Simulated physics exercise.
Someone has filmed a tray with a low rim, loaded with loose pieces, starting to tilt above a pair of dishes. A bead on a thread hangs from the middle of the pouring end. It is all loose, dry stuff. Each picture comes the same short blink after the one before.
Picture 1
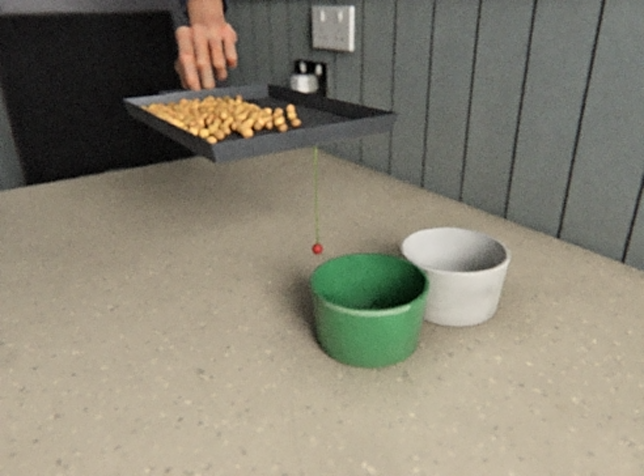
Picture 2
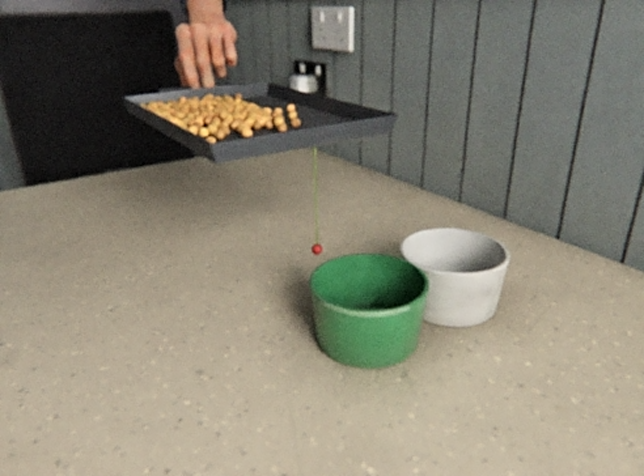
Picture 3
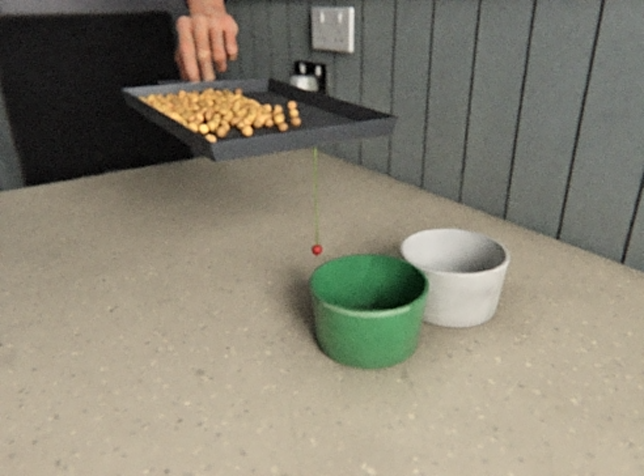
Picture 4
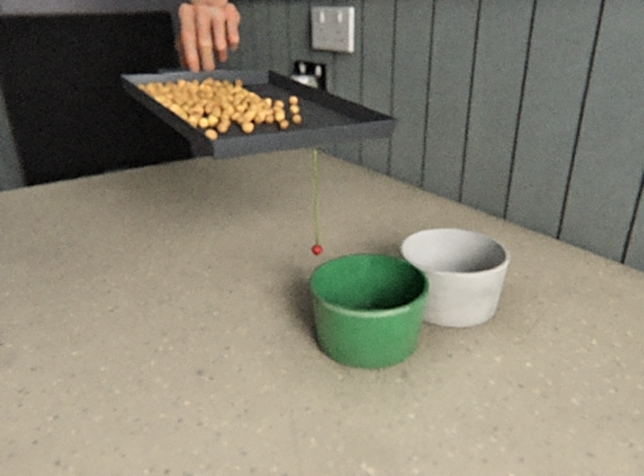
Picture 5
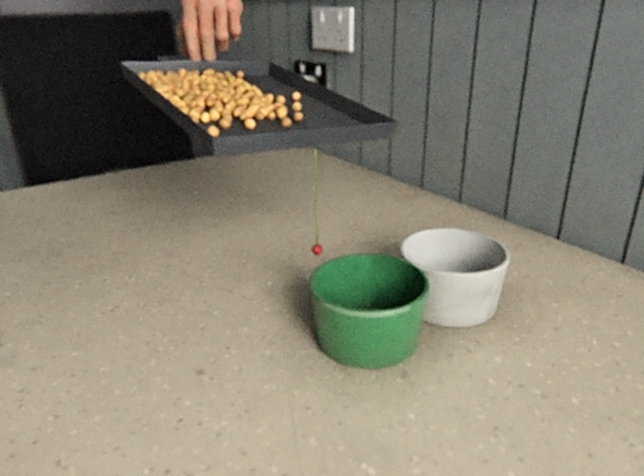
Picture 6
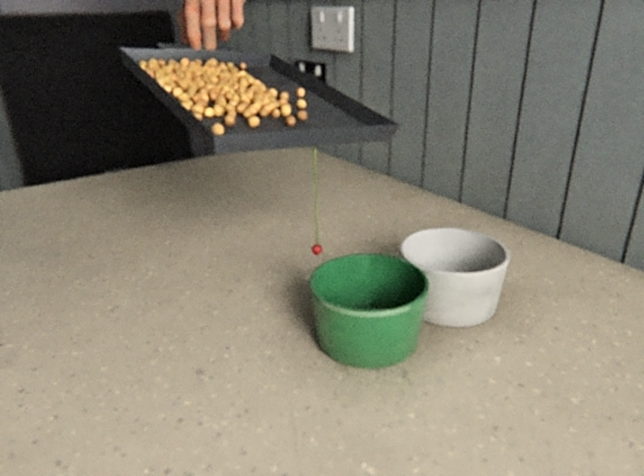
A hand at the far end of a dark, low-rimmed tray holds it above a speckled beige counter beside grey panelled walls, seen from slightly above. Small round tan pieces cover the tray's left part, a red bead hangs on a green thread, and a green dish sits before a white one at right. The hand gradually raises the far end, and the pieces begin shifting nearer, while the camera stays still.
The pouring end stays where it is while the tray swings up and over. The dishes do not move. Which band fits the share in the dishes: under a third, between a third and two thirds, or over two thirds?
Caught overall: From one third to two thirds.
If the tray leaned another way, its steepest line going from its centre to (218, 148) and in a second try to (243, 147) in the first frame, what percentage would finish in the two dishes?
Roughly 0 per cent, and 0 per cent.
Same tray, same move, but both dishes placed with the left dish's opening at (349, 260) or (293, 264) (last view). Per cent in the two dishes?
Near 90 % and 70 %.
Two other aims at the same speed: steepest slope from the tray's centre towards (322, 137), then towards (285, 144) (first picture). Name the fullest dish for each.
One: The left dish. Two: The left-hand dish.
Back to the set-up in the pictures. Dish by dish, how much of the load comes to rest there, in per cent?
About: Left dish 20, right dish 30 per cent.
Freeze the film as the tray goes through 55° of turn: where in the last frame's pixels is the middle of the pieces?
Near (351, 123).
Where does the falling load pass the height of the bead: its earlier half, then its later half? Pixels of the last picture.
Around (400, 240) and then (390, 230).
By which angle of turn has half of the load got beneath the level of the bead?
Roughly 85°.
Shortly afterwards, tray tipped steeply; the bulk on the tray; only a few in the left dish; a little in the right dish; only a few outside both; only a few in the air.
Next, tray tipped right over; a little on the tray; near a quarter in the left dish; near a quarter in the right dish; near a quarter outside both; a little in the air.
Some moments later, tray tipped past a quarter turn; near a quarter in the left dish; near a third in the right dish; near half outside both.
In the end, tray tipped past a quarter turn; near a quarter in the left dish; near a third in the right dish; near half outside both.
